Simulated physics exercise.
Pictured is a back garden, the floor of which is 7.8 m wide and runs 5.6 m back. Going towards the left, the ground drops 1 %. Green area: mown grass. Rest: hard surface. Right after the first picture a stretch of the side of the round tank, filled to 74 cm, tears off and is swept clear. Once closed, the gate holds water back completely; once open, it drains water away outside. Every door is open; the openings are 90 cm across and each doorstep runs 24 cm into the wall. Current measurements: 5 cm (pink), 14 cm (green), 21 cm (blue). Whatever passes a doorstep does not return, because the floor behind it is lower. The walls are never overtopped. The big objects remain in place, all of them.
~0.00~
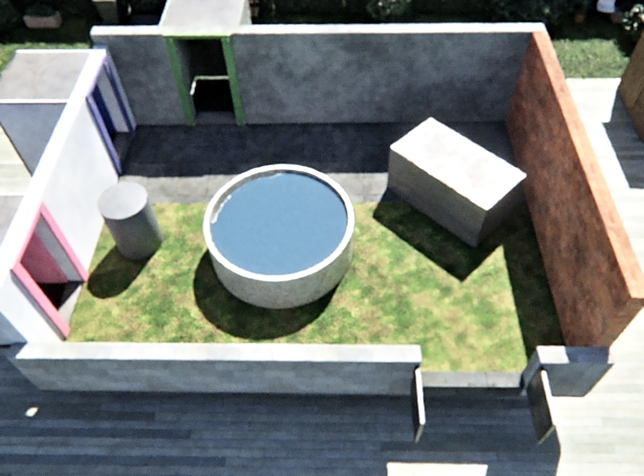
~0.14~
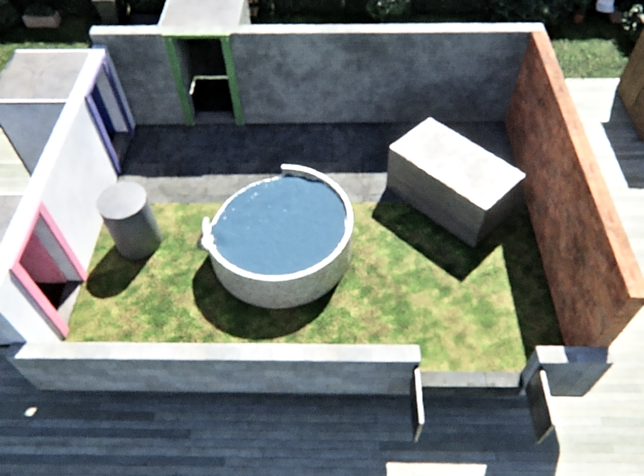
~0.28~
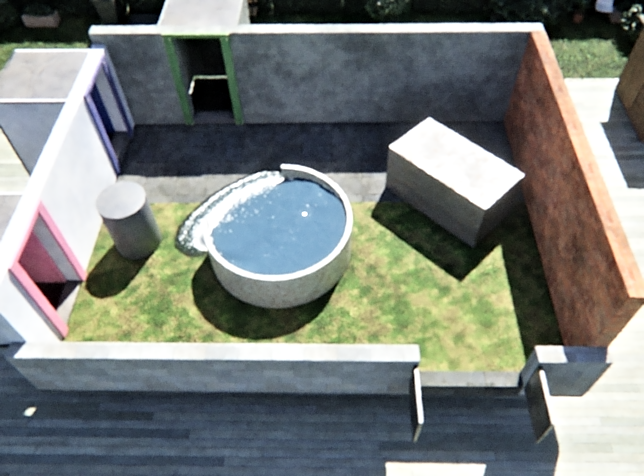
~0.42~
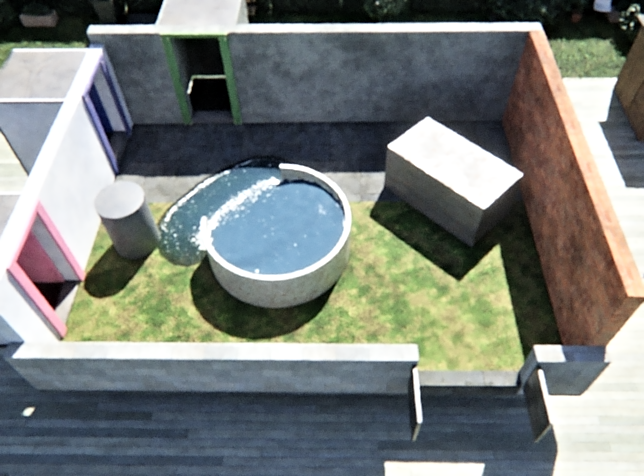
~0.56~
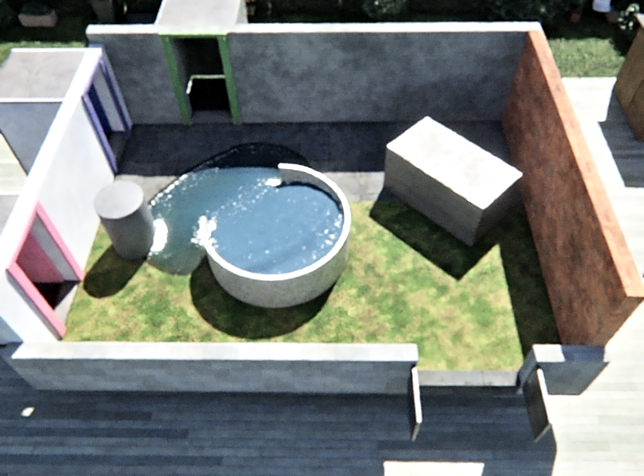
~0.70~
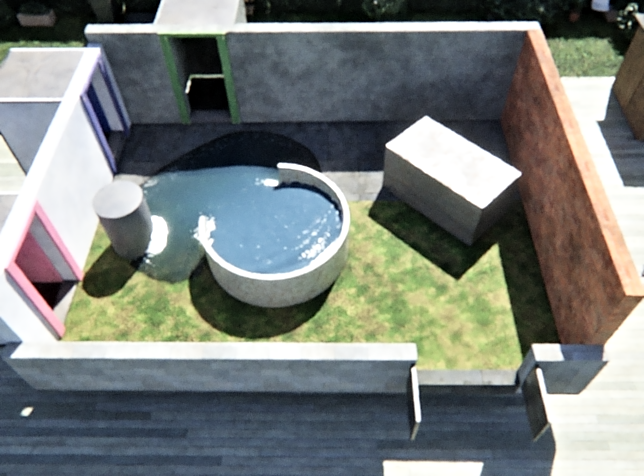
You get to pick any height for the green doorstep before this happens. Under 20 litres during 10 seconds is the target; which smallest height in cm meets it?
It is met at about 27 cm and above.
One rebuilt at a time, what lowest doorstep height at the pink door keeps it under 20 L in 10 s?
For pink, a step near 8.5 cm.
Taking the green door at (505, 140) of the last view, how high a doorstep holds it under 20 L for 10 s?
It needs about 9.0 cm.
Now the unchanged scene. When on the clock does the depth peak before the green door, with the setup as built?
Around 1.8 s.
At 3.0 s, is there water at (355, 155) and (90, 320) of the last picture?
Taking them as asked: Awash, then awash.
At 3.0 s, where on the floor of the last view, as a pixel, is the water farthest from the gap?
In the last picture, around (438, 120).
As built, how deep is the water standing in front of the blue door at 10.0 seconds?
Depth: Near 9.0 cm.
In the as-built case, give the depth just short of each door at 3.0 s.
The pink door has 7 cm, the green door 27 cm and the blue door 32 cm.
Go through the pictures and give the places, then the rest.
In the first picture, still water, 74 cm deep, in the round tank at (279, 221); the green door at (208, 85) is dry.
In the second picture, the front is at a hidden place, 0.3 m from the gap on the far side; 0.4 m2 of floor is wet, 74 cm left at the back.
In the third picture, the front is at a hidden place, 0.8 m from the gap on the far side; 1.6 m2 of floor is wet, 74 cm left at the back.
In the fourth picture, the gap is on the far side, the front 1.2 m out at (255, 159); the back of the round tank holds 74 cm.
In the fifth picture, the front is at (238, 148), 1.6 m from the gap on the far side; 5.0 m2 of floor is wet, 70 cm left at the back.
In the sixth picture, the front is at (230, 136), 2.0 m from the gap on the far side; 6.9 m2 of floor is wet, 61 cm left at the back; the green door at (203, 84), 2.6 m from the gap, is still 0.6 m from the nearest water.
After 1.4 s water covers 35 % of the floor, deepest (40 cm) near (132, 124); 25 cm at the green door, 11 litres in over its 14 cm doorstep.
After 3.0 s water covers 45 % of the floor, deepest (34 cm) near (126, 141); 27 cm at the green door, 146 litres in over its 14 cm doorstep.
After 10.0 s water covers 90 % of the floor, deepest (12 cm) near (511, 169); 7 cm at the green door, 213 litres in over its 14 cm doorstep.
At the green door as built, the water arrived by 0.9 s and peaked near 31 cm at 1.8 s.
With a doorstep of 23 cm, 55 litres would have come in within the 10 s; with 31 cm, 6 litres. So under 20 litres takes about 27 cm.
